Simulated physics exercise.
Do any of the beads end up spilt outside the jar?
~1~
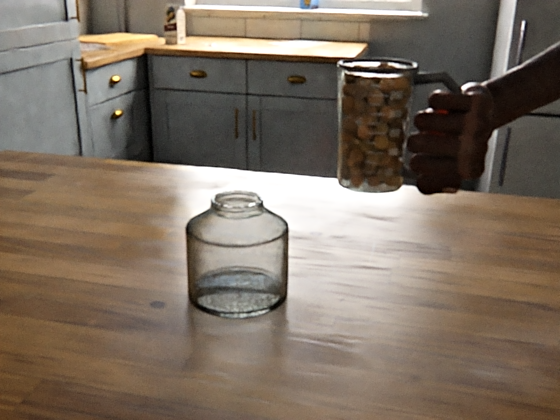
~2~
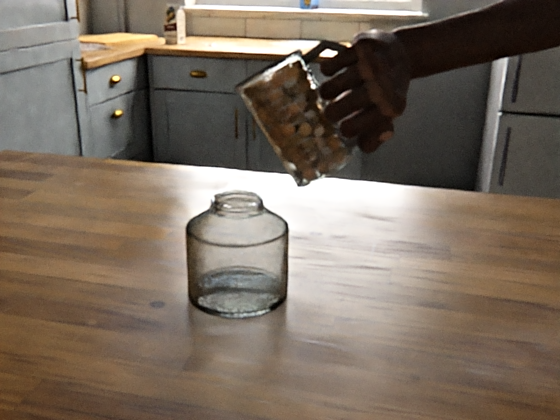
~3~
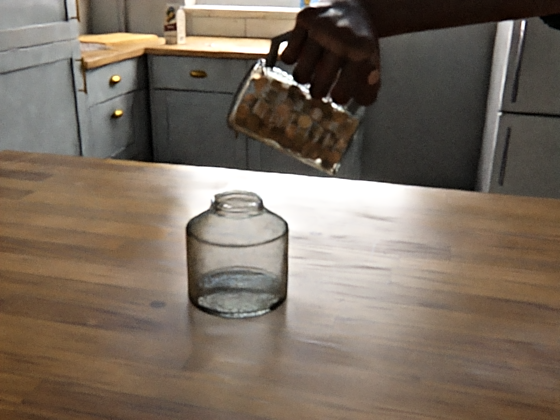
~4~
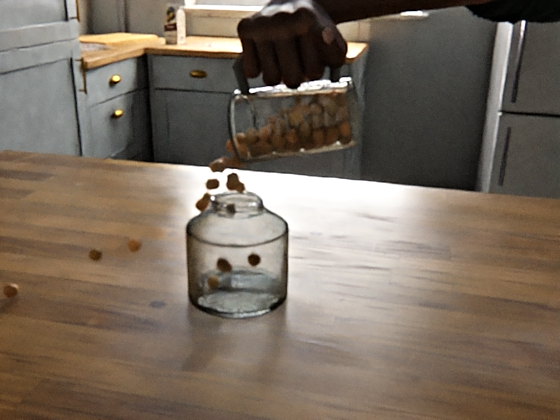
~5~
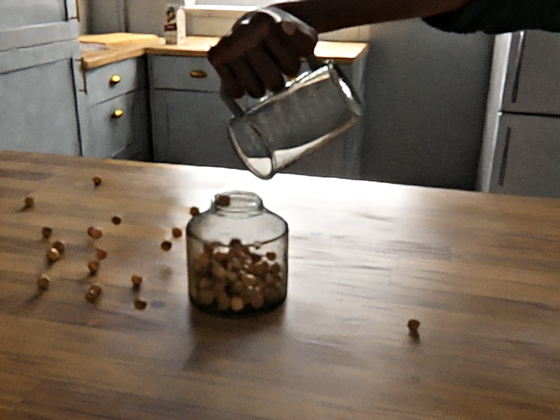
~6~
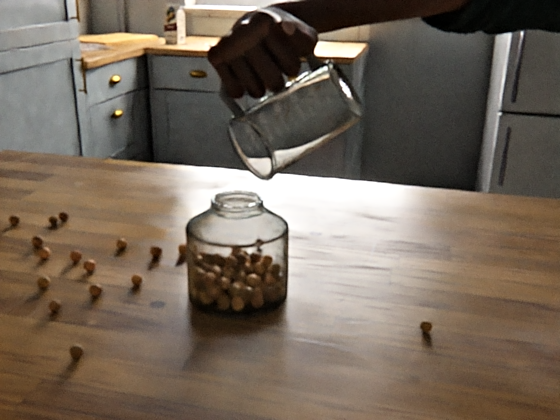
Yes, a fair share of the beads ends up scattered on the counter, though the larger part lands in the jar and the cup looks empty.
